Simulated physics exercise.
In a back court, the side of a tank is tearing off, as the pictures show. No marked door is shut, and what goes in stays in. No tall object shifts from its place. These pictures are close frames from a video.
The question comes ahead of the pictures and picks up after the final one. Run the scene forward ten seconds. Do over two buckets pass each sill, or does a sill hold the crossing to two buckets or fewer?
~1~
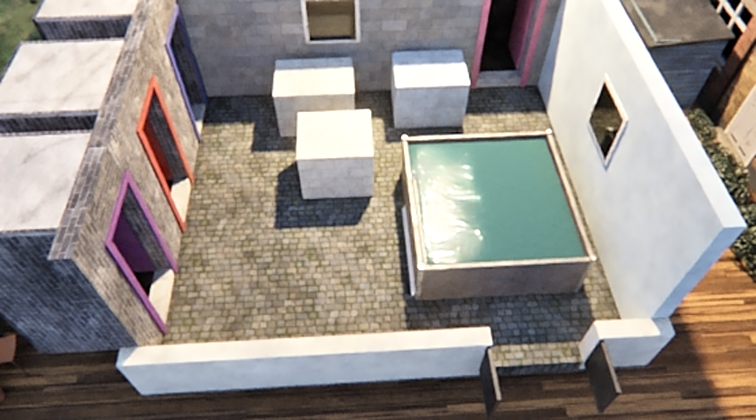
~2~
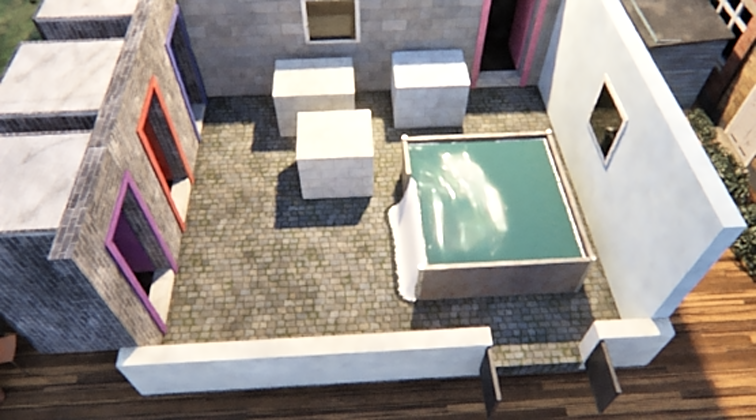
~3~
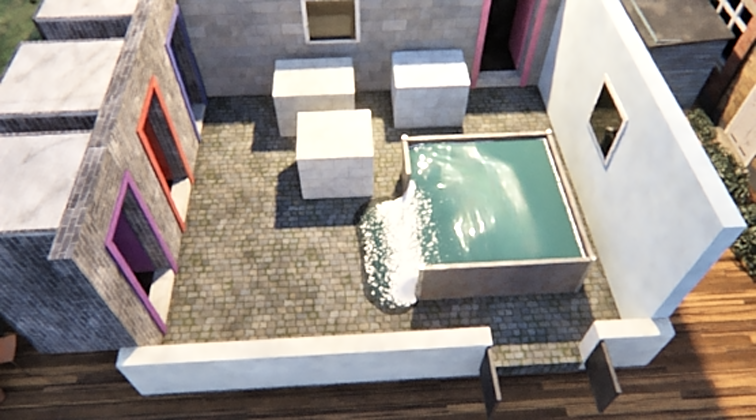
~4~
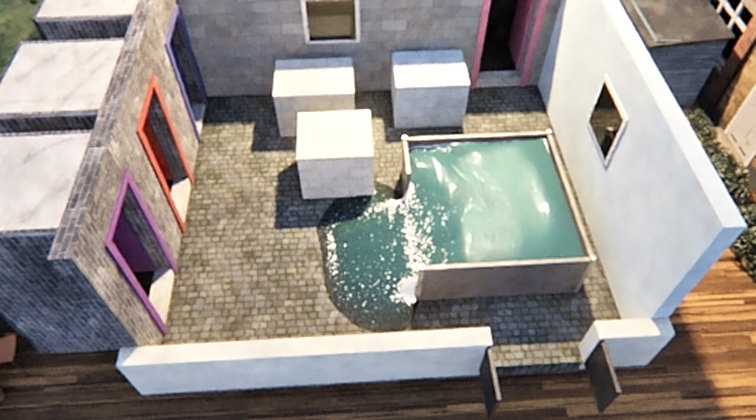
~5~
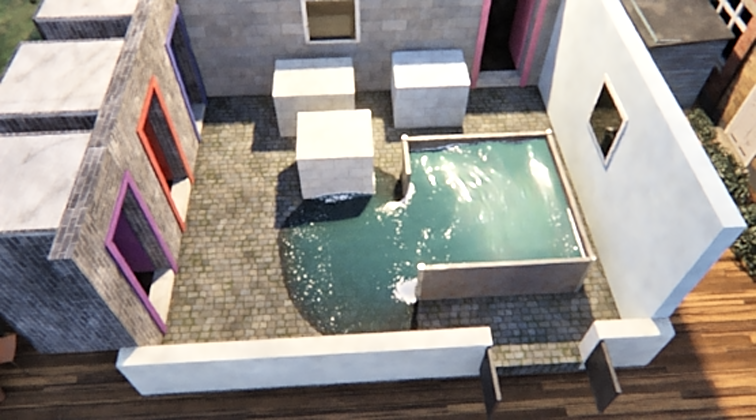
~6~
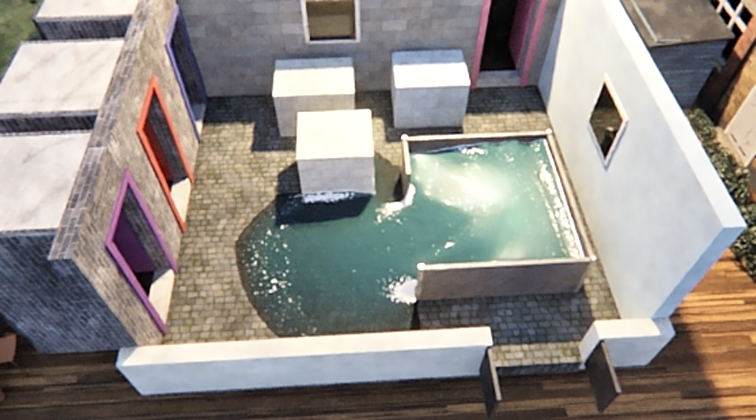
In the end the blue door will most likely go past the limit; the red door will most likely go past the limit; the purple door will most likely go past the limit; the pink door will most likely keep inside the limit.
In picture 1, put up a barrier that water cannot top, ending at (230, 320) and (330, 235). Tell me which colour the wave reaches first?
Answer: The door marked red.
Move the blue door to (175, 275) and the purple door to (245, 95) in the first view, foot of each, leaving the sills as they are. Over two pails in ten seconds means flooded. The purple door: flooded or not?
Note: Purple beats the limit.
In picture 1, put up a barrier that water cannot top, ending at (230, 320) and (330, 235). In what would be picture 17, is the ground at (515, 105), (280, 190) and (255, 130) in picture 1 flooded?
Taking the points in turn, they are high and dry, inundated and high and dry.
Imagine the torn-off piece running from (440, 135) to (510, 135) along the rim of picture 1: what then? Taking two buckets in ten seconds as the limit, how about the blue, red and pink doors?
The blue door tops the limit, the red door remains within the limit and the pink door tops the limit.
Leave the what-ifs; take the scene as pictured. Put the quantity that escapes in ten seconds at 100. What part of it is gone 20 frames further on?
Working it through, I arrive at 45 per cent.
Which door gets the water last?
My answer: The pink door.
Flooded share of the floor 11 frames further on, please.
Roughly 50 %.
A moment on, water covers 45 % of the floor; the blue door not reached, the red door under two buckets in, the purple door over two buckets in, the pink door not reached.
Next, water covers 50 % of the floor; the blue door wet at the sill, nothing in, the red door over two buckets in, the purple door far over two buckets in, the pink door not reached.
Then, water covers 60 % of the floor; the blue door wet at the sill, nothing in, the red door far over two buckets in, the purple door far over two buckets in, the pink door not reached.
Later, water covers 80 % of the floor; the blue door far over two buckets in, the red door far over two buckets in, the purple door far over two buckets in, the pink door wet at the sill, nothing in.
In the end, water covers 100 % of the floor; the blue door far over two buckets in, the red door far over two buckets in, the purple door far over two buckets in, the pink door wet at the sill, nothing in.
